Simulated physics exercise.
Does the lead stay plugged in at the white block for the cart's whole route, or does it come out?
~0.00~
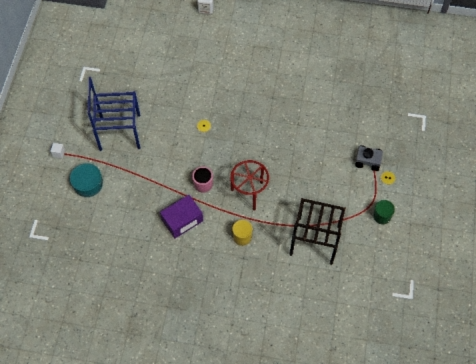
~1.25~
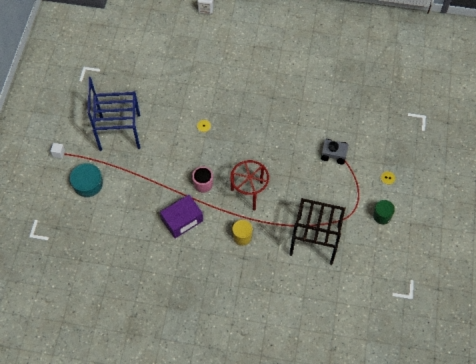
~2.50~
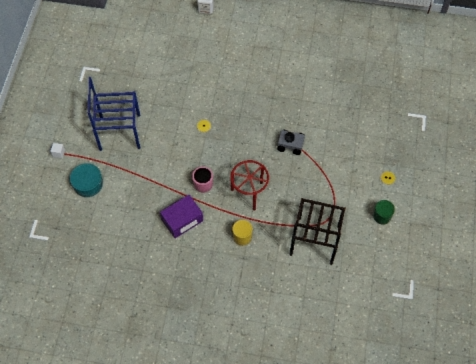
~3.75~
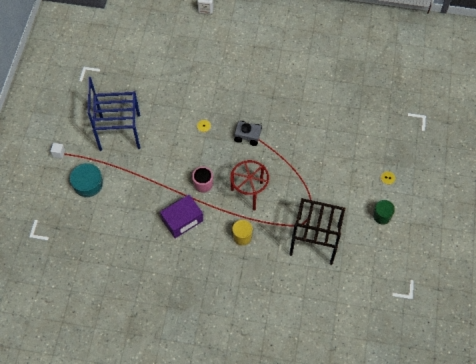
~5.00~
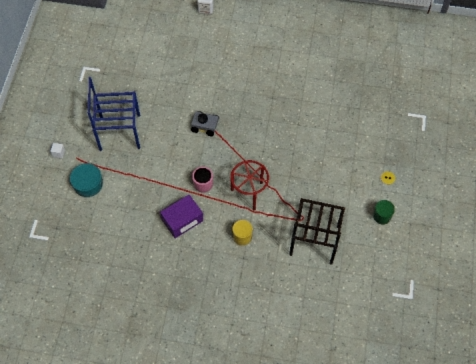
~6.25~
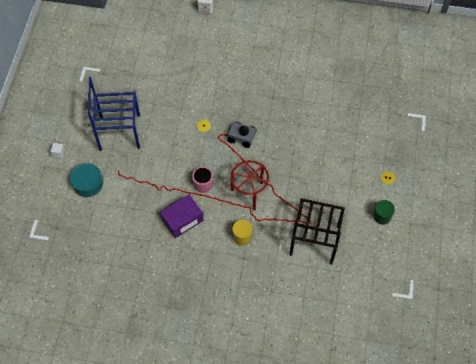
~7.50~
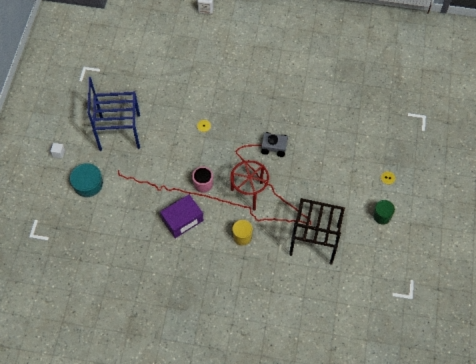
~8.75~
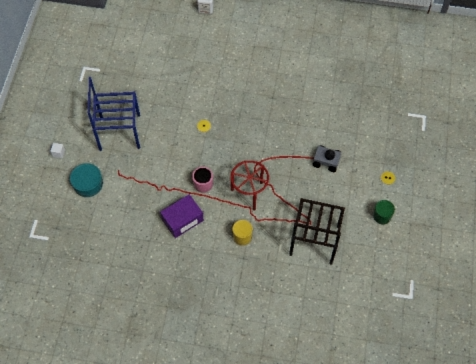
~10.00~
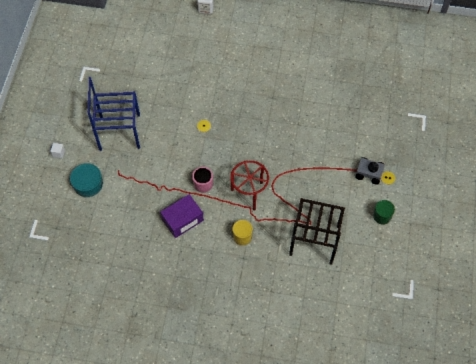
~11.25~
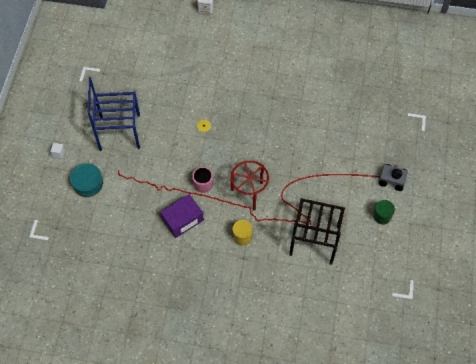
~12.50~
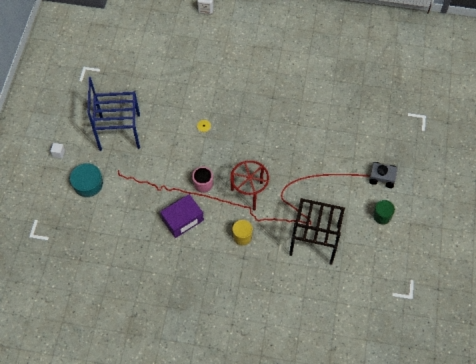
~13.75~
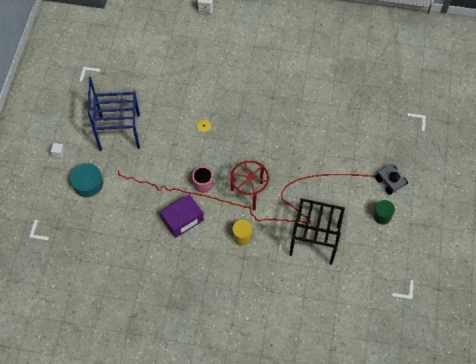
It comes out. The lead's end pulls away from the white block as the cart reaches the yellow mark on the left, and it is still unplugged when the cart stops near the green bin.
